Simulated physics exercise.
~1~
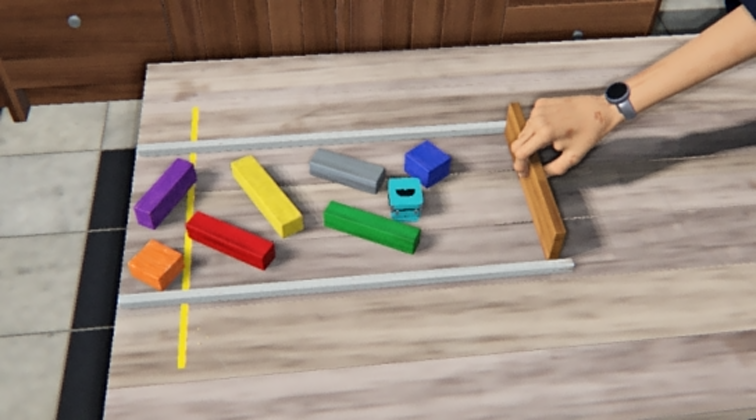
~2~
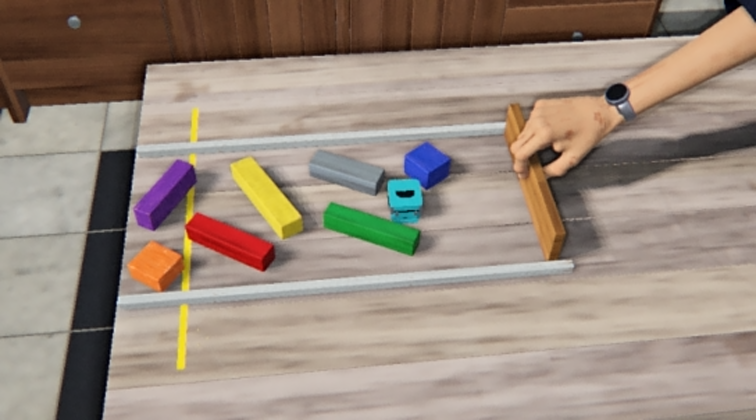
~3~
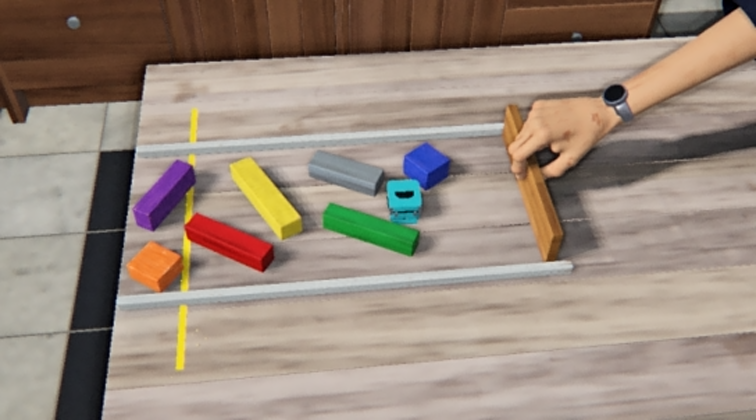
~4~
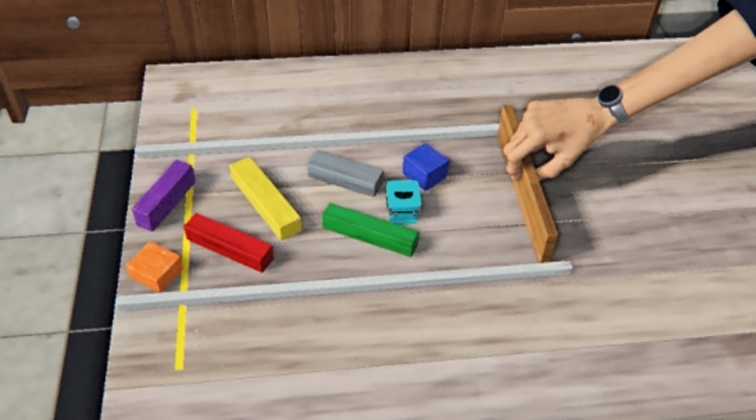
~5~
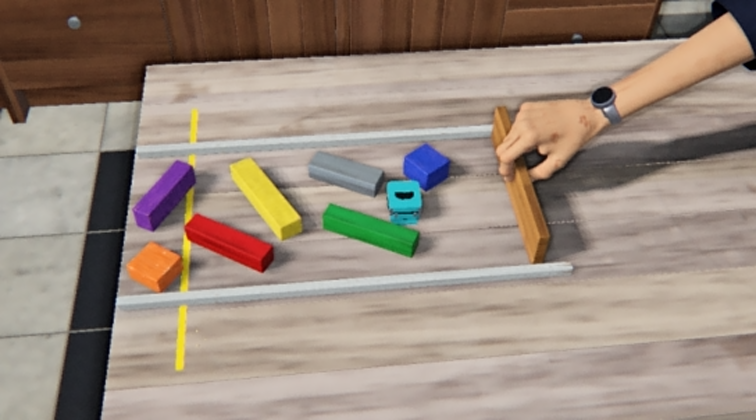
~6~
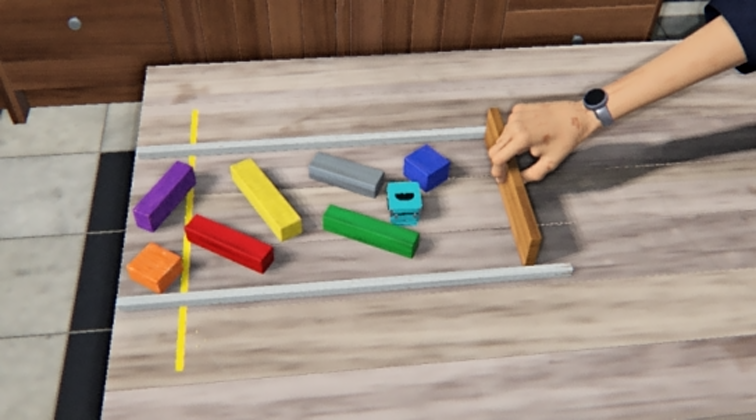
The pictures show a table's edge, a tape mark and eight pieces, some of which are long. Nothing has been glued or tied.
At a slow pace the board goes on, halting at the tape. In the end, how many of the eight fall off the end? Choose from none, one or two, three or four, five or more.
Final count: Three or four.
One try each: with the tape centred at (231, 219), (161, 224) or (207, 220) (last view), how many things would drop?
Down on the floor: 0, 5 and 2.
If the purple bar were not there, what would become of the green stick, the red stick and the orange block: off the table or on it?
Green stick: Is still there; red stick: Is gone; orange block: Is gone.
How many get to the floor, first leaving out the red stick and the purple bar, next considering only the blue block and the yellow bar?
That makes 1 fallen, then 1 fallen in the other try.
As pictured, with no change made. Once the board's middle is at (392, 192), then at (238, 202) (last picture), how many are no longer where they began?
The number moved is 4 and then 8.
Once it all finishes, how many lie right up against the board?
3.
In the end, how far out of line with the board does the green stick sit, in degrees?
Near 25 degrees.
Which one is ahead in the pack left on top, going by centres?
It would be the grey stick.
A little later, none off yet; orange block at rest near (156, 268); purple bar at rest near (166, 196); red stick at rest near (229, 243).
Next, none off yet; orange block shifted a little near (139, 274); purple bar shifted a little near (148, 196); red stick shifted about its own width near (168, 260).
When it is over, the number that fall off is three or four; down, yellow bar, red stick, purple bar and orange block.
